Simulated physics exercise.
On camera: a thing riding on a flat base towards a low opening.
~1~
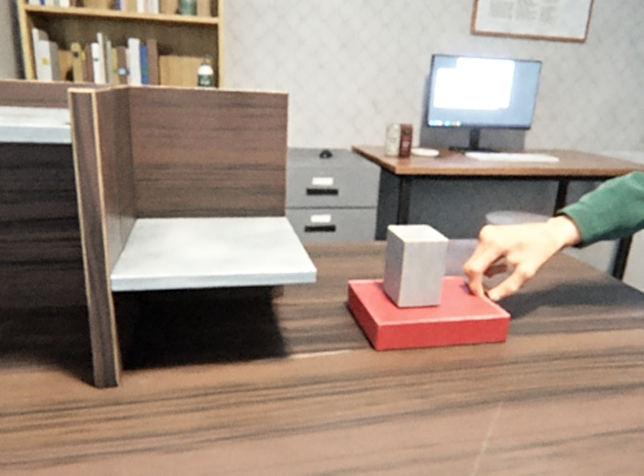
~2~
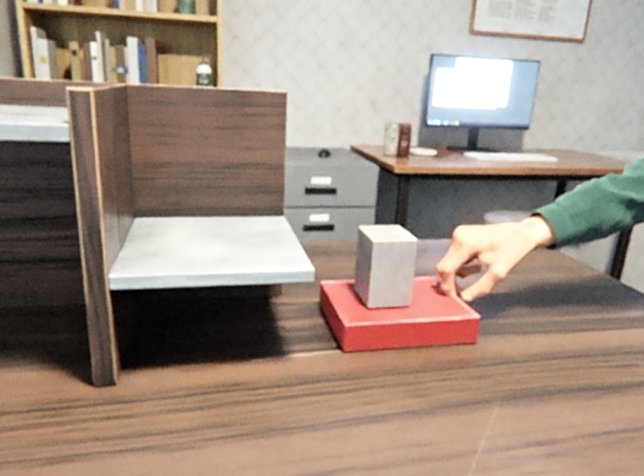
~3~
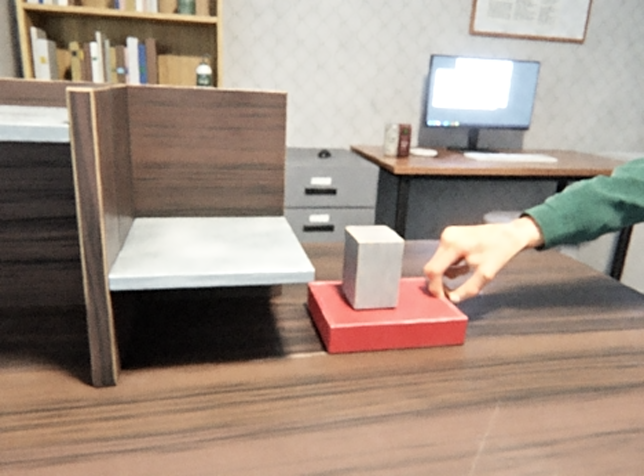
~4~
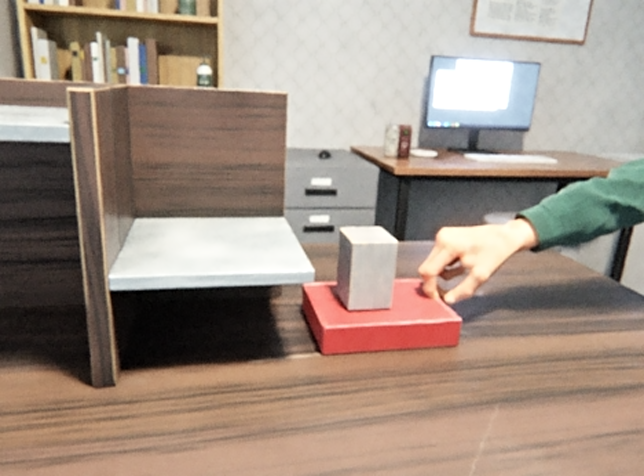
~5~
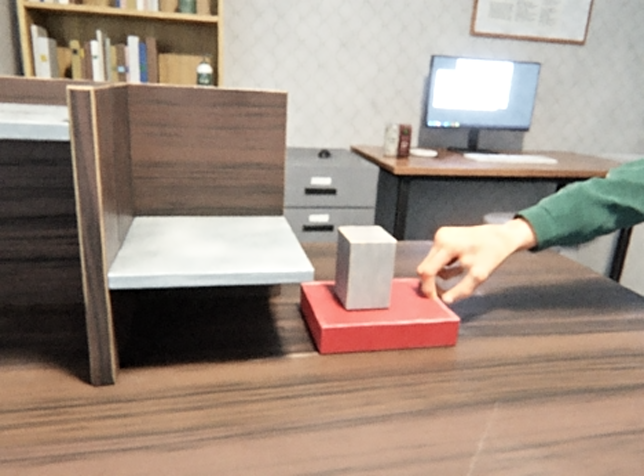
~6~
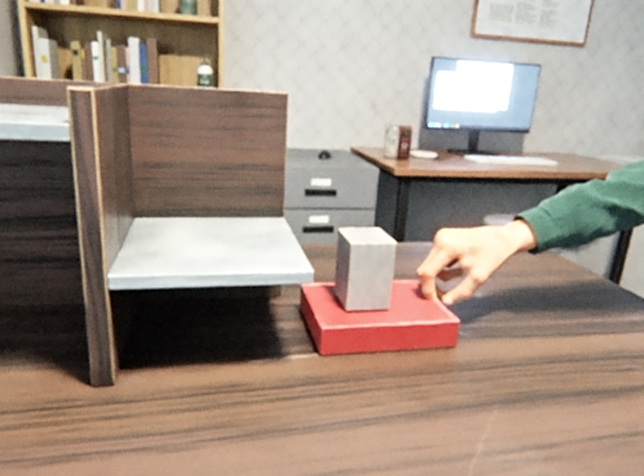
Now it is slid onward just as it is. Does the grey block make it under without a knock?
It sits too high.
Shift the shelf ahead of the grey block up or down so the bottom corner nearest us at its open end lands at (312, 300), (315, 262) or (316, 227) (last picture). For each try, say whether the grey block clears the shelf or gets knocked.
In order, the grey block runs into the shelf on the first try, fits beneath on the second and fits beneath on the third.
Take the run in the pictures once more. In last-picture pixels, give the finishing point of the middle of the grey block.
Roughly (273, 283).
Then, 1.00 s on from there, grey block turned 12° from its first pose near (316, 266).
Then, 1.28 s on from there, grey block turned 43° from its first pose near (317, 265).
Then, 1.42 s on from there, grey block on its side near (334, 282).
In the end, the grey block strikes the shelf, near (273, 283).
